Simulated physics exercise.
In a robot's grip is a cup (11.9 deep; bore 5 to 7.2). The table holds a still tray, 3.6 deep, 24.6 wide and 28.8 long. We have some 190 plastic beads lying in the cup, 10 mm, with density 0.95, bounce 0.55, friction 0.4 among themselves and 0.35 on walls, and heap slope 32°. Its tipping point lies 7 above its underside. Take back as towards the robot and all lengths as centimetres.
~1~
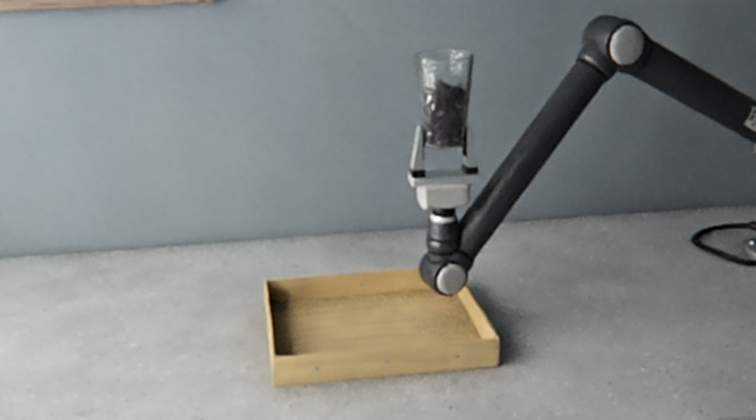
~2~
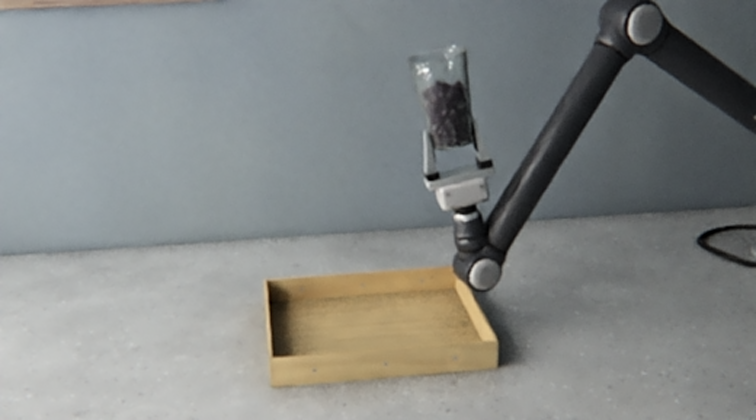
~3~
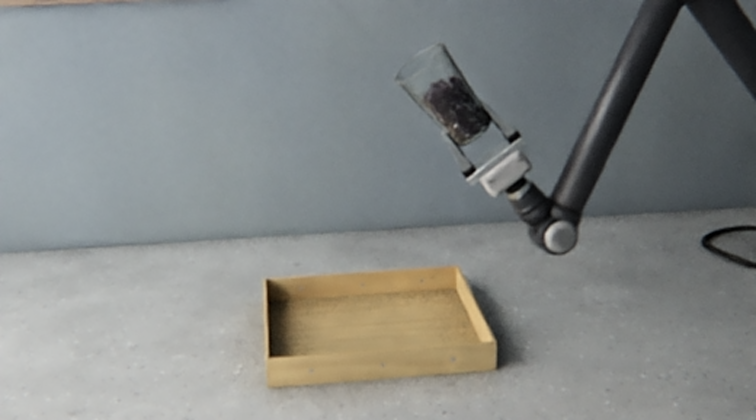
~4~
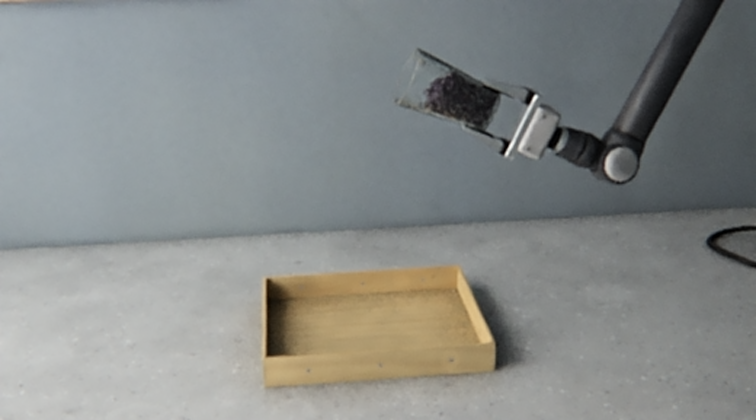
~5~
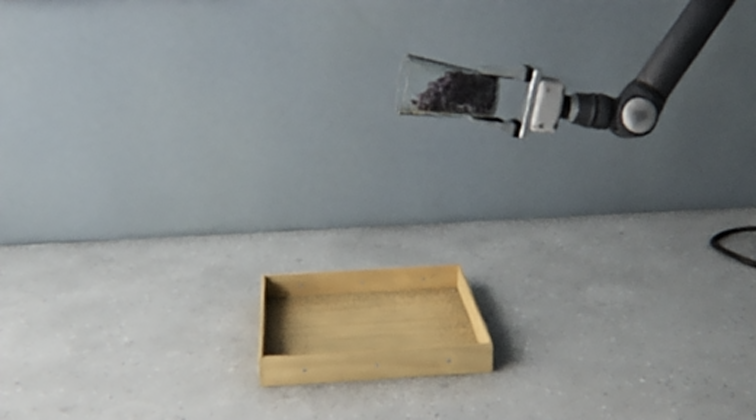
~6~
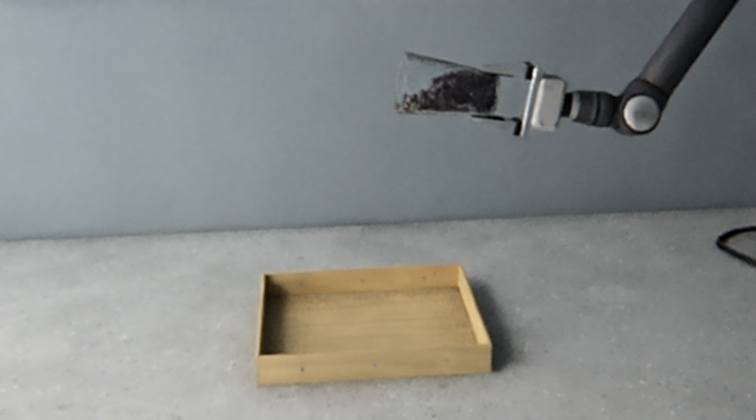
In this clip, a robotic arm holding a clear cup of dark beads moves back to the right above a wooden tray, tilting the cup leftward until it lies nearly sideways, and the beads slide toward its rim.
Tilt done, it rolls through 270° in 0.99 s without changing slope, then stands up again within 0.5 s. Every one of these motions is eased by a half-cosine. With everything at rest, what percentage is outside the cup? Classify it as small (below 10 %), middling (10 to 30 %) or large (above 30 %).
Classified as middling.
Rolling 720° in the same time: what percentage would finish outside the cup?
I'd put it at about 25 %.
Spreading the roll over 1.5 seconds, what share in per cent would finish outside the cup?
Around 15 %.
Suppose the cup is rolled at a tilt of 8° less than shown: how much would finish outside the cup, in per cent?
Estimate: Around 5 %.
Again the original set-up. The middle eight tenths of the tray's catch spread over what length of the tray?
Spread length: Approx. 22 cm.
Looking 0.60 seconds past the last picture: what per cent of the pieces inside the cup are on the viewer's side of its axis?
Estimate: Near 65 %.
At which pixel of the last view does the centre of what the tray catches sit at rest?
Roughly pixel (331, 327).
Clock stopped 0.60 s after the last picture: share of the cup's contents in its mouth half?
I'd say about 35 %, give or take.
Then, 0.60 s on, tipped 80°, highest piece 35 above the table; 178 in the cup, 4 in the tray, 7 in flight or on a rim.
Then, 1.19 s on, tipped 52°, highest piece 35 above the table; 154 in the cup, 30 in the tray, 5 in flight or on a rim.
Then, 1.69 s on, upright, highest piece 36 above the table; 154 in the cup, 35 in the tray.
Then, 2.39 s on, upright, highest piece 36 above the table; 154 in the cup, 35 in the tray.
In the end, 154 in the cup, 35 in the tray. That is 19 % outside the cup.
